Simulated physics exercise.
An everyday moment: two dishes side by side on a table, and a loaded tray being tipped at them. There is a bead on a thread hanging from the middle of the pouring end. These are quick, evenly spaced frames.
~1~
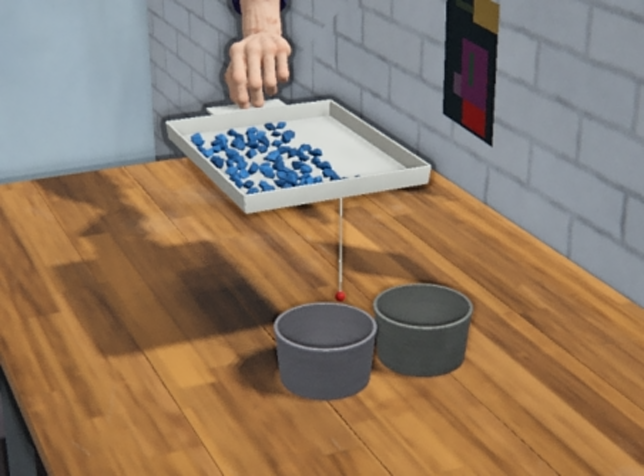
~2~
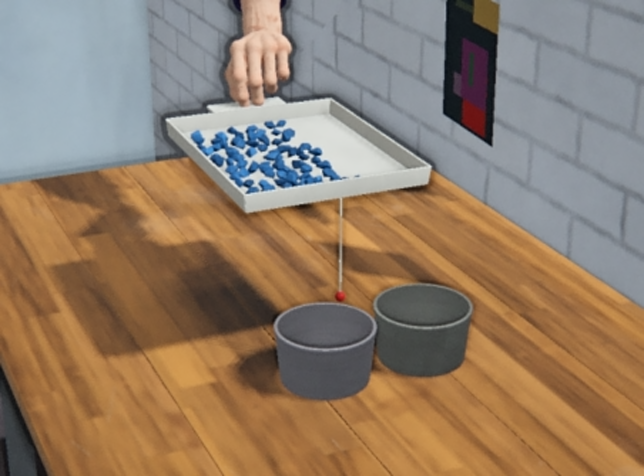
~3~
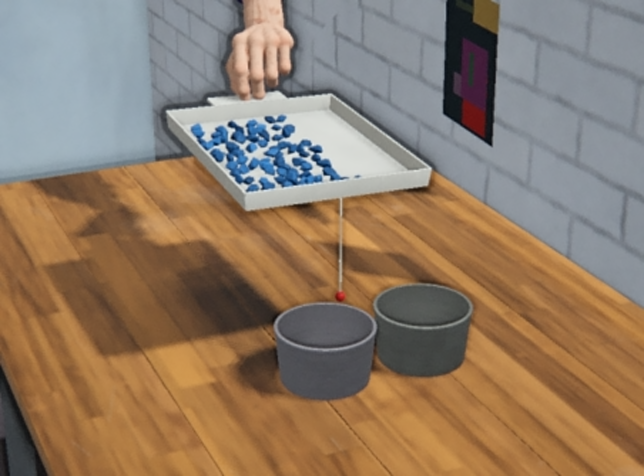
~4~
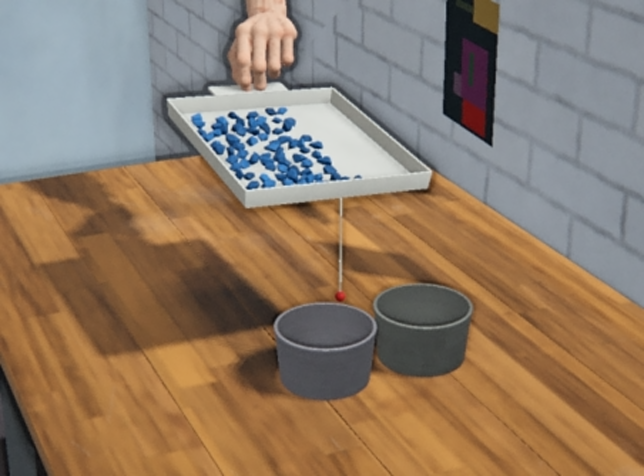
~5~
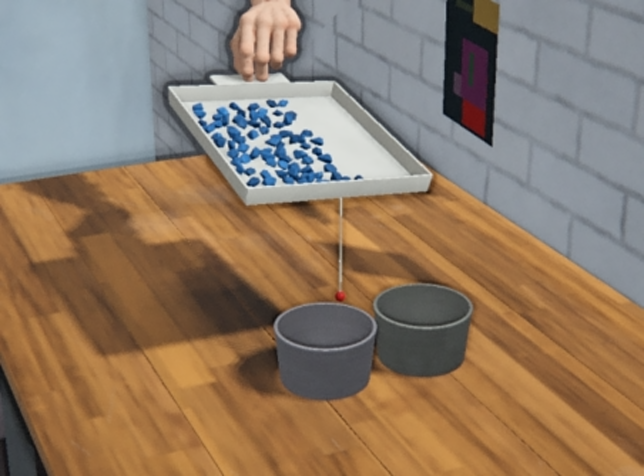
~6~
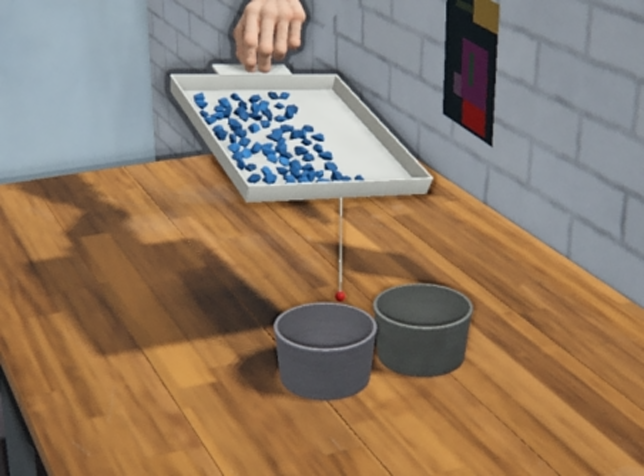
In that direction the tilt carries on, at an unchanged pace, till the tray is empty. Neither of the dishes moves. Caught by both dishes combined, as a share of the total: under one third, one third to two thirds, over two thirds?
Under a third lost.
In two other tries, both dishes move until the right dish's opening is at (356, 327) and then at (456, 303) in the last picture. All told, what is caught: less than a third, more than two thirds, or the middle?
Try 1 - below one third; try 2 - between a third and two thirds.
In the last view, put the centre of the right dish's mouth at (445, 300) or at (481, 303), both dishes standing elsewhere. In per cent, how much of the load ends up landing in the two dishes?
The first try gives 80 per cent, the second 40 per cent.
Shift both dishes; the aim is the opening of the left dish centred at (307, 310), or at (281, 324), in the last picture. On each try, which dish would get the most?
On the first try it would be the one to the right, on the second the one to the right.
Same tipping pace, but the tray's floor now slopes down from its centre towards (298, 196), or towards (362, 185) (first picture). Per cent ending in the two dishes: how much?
Around 40 per cent first, around 80 per cent next.
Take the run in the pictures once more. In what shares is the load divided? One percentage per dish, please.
In per cent, left near 0 and right near 90.
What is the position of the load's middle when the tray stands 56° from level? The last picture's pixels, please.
Somewhere about pixel (374, 169).
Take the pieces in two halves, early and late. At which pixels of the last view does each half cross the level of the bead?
I'd say around (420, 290) at first, then around (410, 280).
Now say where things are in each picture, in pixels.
In the first frame, corners of the pouring end near (246, 195) and (428, 166), level; middle of the load near (271, 158), aquarium stones; left dish near (346, 369); right dish near (446, 347); bead on its thread near (340, 297).
In the second frame, corners of the pouring end near (246, 194) and (428, 166), level; middle of the load near (271, 157).
In the third frame, corners of the pouring end near (247, 192) and (429, 168), tipped barely, lowest at the right corner; middle of the load near (271, 153).
In the fourth frame, corners of the pouring end near (248, 190) and (429, 171), tipped a little, lowest at the right corner; middle of the load near (272, 148).
In the fifth frame, corners of the pouring end near (249, 187) and (430, 174), tipped a little, lowest at the right corner; middle of the load near (273, 143).
In the sixth frame, corners of the pouring end near (250, 185) and (430, 177), tipped a little, lowest at the right corner; middle of the load near (274, 137); left dish near (346, 369); right dish near (446, 347).
Shortly afterwards, tray tipped steeply; all but a few on the tray; only a few in the air.
Next, tray tipped right over; near half on the tray; near a third in the right dish; only a few outside both; a little in the air.
Some moments later, tray tipped past a quarter turn; all but a few in the right dish; a little outside both.
In the end, tray tipped past a quarter turn; none at all in the left dish; all but a few in the right dish; a little outside both.
